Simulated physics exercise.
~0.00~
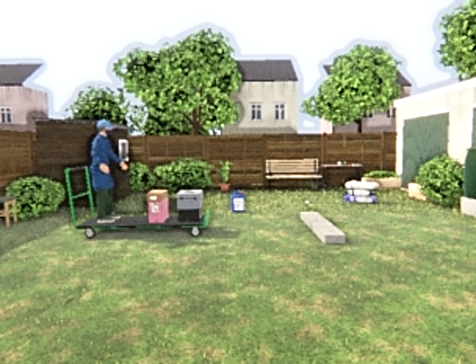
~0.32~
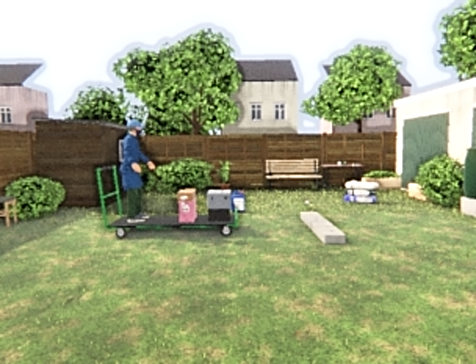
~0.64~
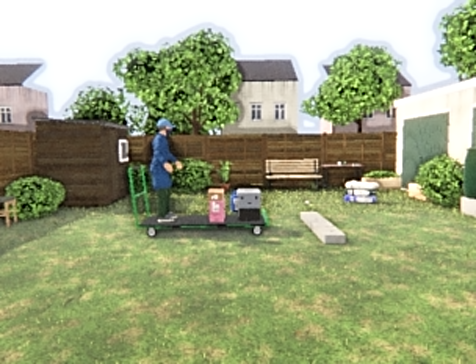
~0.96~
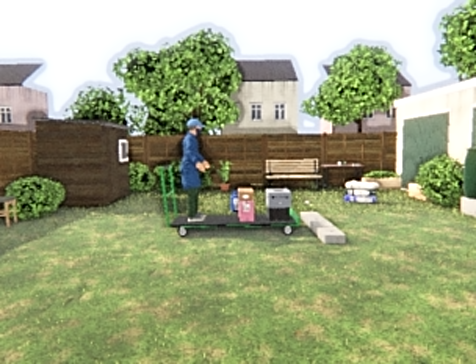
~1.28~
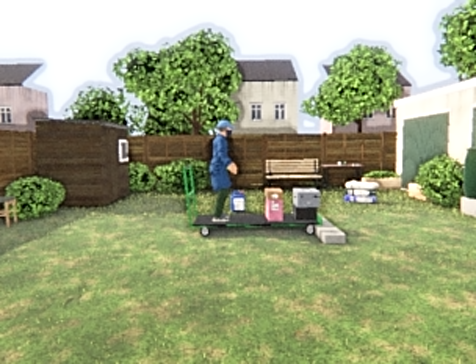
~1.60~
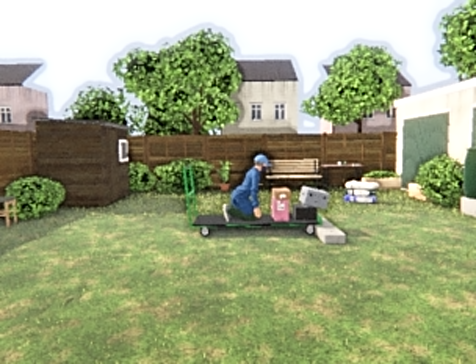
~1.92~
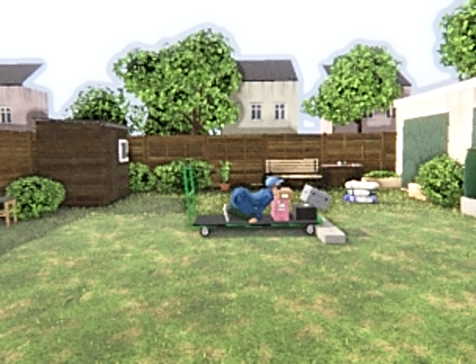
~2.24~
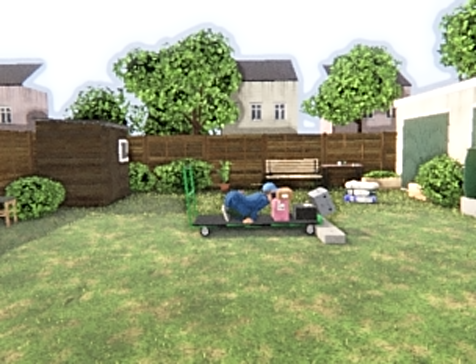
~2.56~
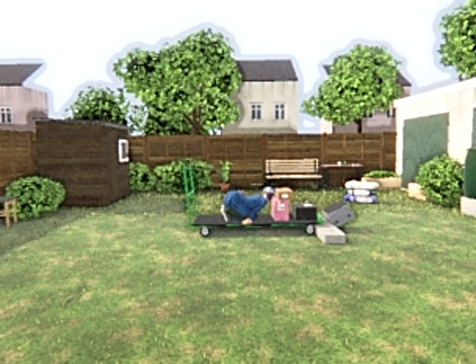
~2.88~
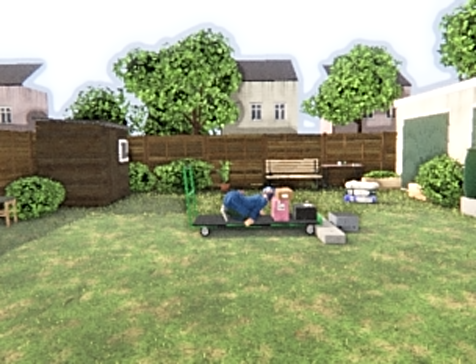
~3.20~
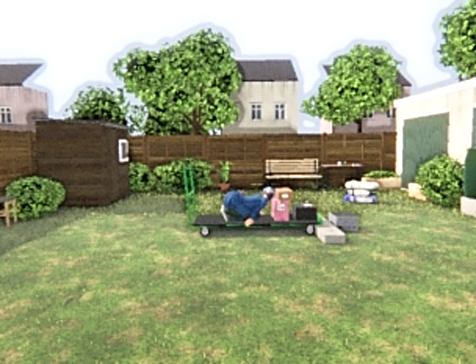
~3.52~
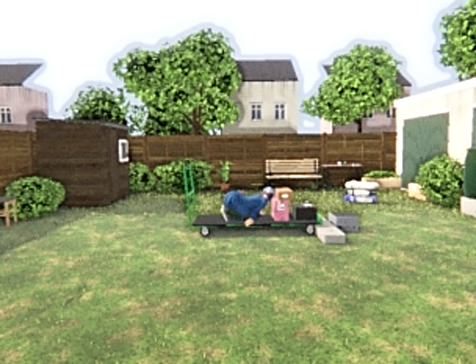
A figure in blue riding a trolley across a lawn pitched forward and slumped face down when it stopped dead at a kerb, while a grey box toppled off the front onto the ground and the pink and black boxes stayed aboard.
